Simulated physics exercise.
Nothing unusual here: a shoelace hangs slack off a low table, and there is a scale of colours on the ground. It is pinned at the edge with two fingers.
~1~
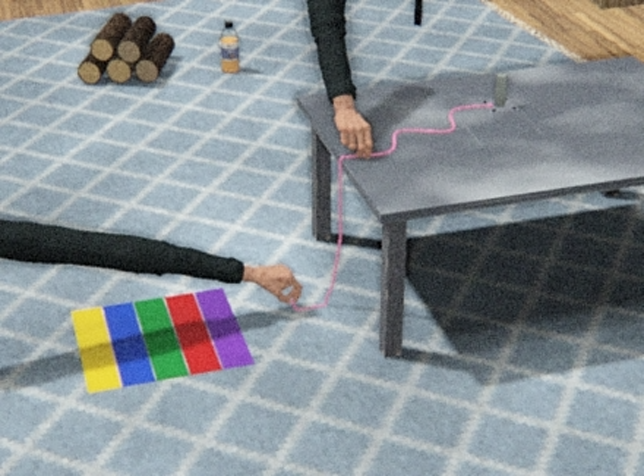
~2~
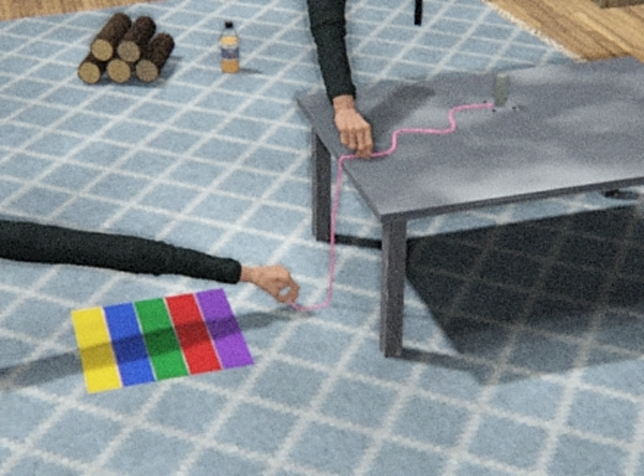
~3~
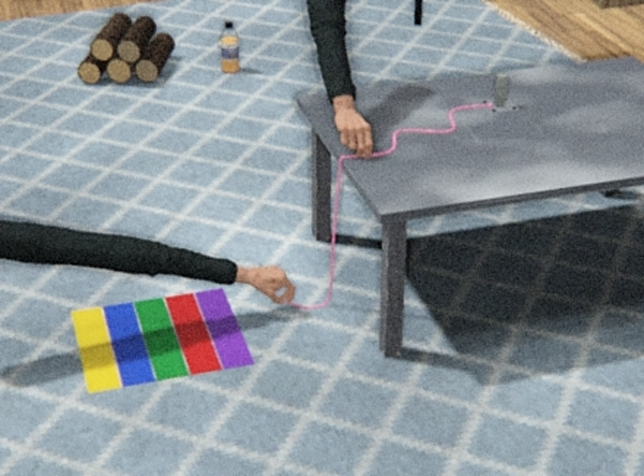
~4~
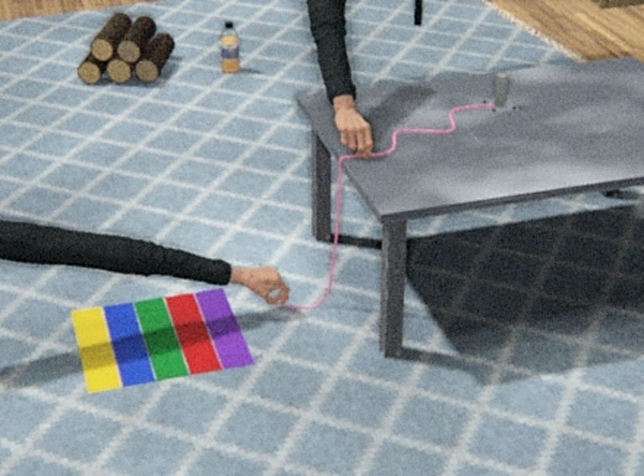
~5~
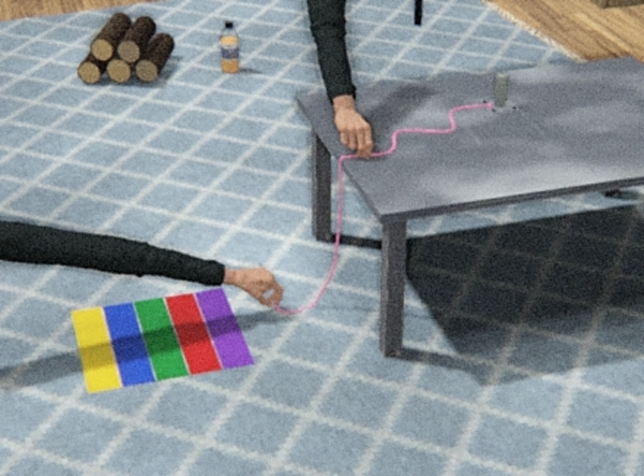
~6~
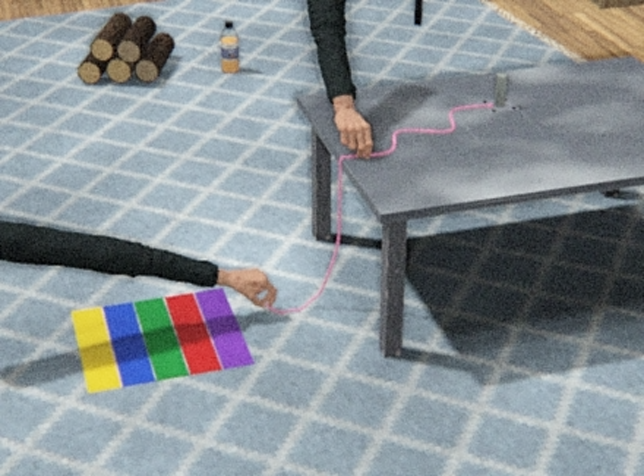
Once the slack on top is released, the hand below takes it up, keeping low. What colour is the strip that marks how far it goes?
That strip is blue.
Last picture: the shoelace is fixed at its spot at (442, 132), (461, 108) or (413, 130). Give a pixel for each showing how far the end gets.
Estimated pixels in sequence: (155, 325), (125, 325) and (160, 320).
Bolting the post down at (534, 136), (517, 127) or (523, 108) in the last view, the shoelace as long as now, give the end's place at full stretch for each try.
Approximate pixels in order: (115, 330), (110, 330), (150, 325).
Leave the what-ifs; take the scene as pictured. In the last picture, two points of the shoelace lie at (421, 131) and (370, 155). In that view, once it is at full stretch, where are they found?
In that view they reach (392, 133) and (314, 165).
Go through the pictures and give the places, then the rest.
The first frame shows end (292, 300); purple (234, 352); red (201, 357); green (169, 363); blue (135, 369); yellow (102, 375).
The second frame shows end (289, 301); shoelace through (461, 108) (439, 132) (395, 144) (341, 162) (333, 231) (330, 291).
The third frame shows end (285, 301).
The fourth frame shows end (279, 302); shoelace through (461, 108) (439, 132) (395, 144) (341, 162) (337, 230) (328, 291).
The fifth frame shows end (273, 303).
The sixth frame shows end (267, 304); shoelace through (461, 108) (439, 132) (395, 144) (341, 162) (339, 230) (321, 290).
Soon after, end near (186, 317); over red.
Then, end near (146, 324); over green.
At full stretch, end near (121, 328); over blue. It halts on the blue strip.
